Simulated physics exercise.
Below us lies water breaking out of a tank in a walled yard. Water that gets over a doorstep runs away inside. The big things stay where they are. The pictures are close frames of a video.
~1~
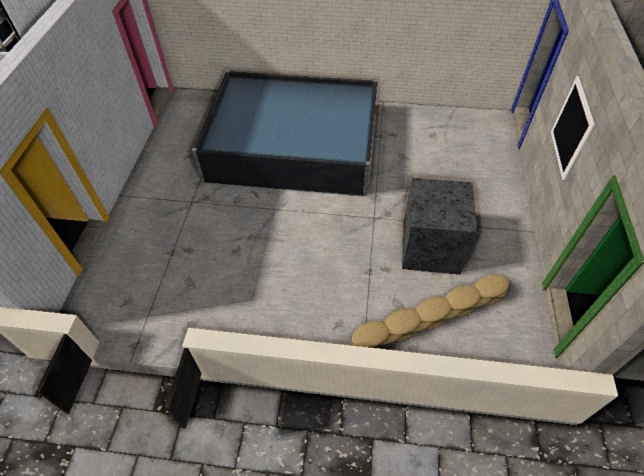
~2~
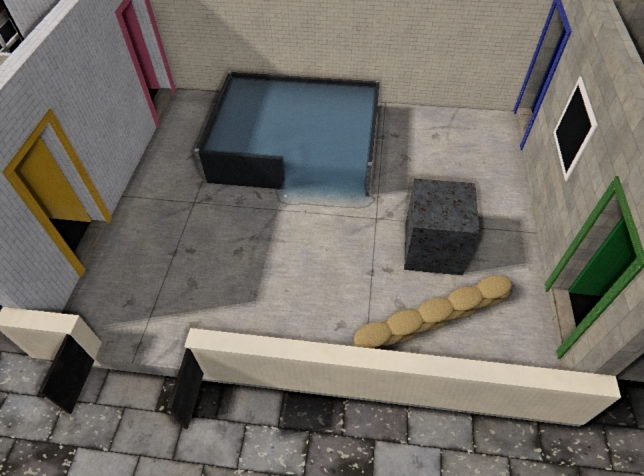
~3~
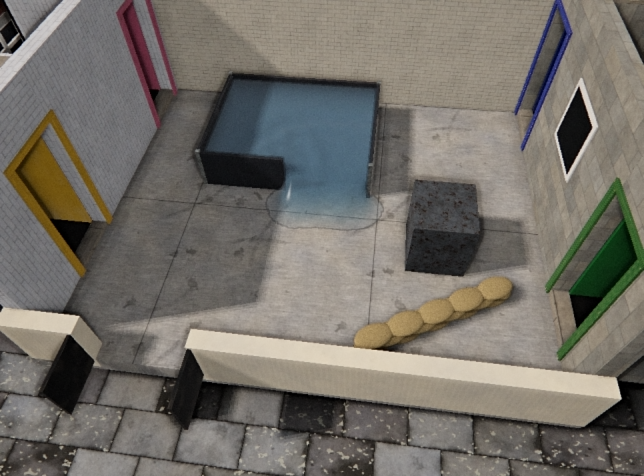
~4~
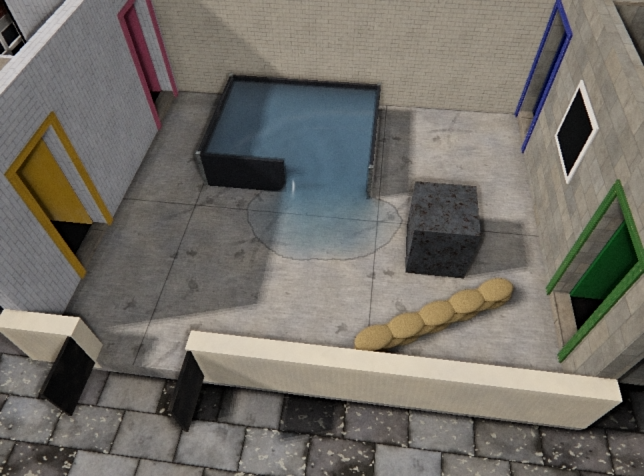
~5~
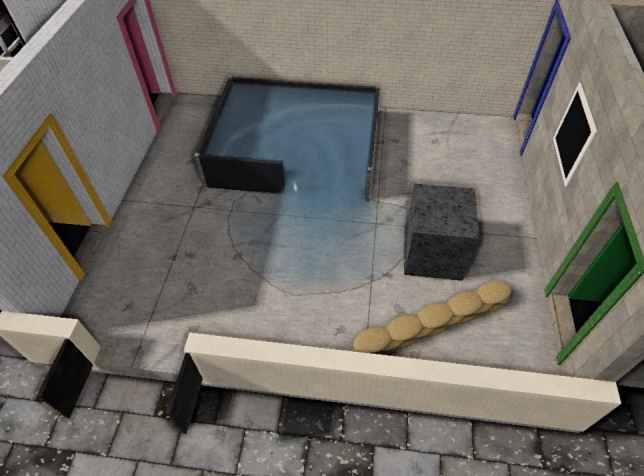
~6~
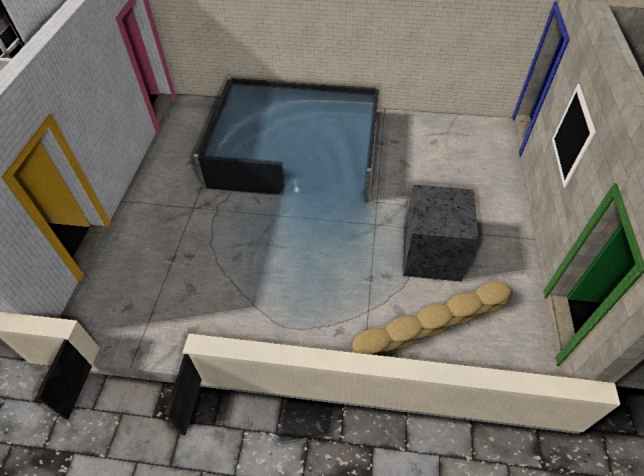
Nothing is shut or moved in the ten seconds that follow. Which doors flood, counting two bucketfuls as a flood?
In the end: The green door stays under that; the yellow door takes more than that; the pink door stays under that; the blue door stays under that.
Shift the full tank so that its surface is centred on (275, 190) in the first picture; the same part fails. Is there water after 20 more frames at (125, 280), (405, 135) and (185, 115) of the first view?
As listed: Flooded, not flooded, no water.
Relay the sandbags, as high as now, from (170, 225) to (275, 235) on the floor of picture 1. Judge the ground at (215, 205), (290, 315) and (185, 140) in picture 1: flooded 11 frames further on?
One after the other: Flooded, wet, not flooded.
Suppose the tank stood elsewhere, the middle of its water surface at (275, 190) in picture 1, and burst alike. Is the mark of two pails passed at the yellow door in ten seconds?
Yellow door goes over.
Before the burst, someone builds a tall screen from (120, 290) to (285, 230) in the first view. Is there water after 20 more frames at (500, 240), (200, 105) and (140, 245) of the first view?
In turn: Covered, free of water, covered.
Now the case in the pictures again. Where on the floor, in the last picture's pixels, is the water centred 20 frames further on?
I would point to (303, 224).
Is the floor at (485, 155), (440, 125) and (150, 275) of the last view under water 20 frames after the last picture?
As listed: Clear, dry, covered.
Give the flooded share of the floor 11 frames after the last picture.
Near 35 in a hundred.
A moment on, water covers 30 % of the floor; the green door not reached, the yellow door not reached, the pink door not reached, the blue door not reached.
Next, water covers 35 % of the floor; the green door not reached, the yellow door not reached, the pink door not reached, the blue door not reached.
Then, water covers 50 % of the floor; the green door wet at the sill, nothing in, the yellow door wet at the sill, nothing in, the pink door not reached, the blue door not reached.
Later, water covers 80 % of the floor; the green door under two buckets in, the yellow door over two buckets in, the pink door wet at the sill, nothing in, the blue door wet at the sill, nothing in.
In the end, water covers 95 % of the floor; the green door under two buckets in, the yellow door far over two buckets in, the pink door wet at the sill, nothing in, the blue door wet at the sill, nothing in.
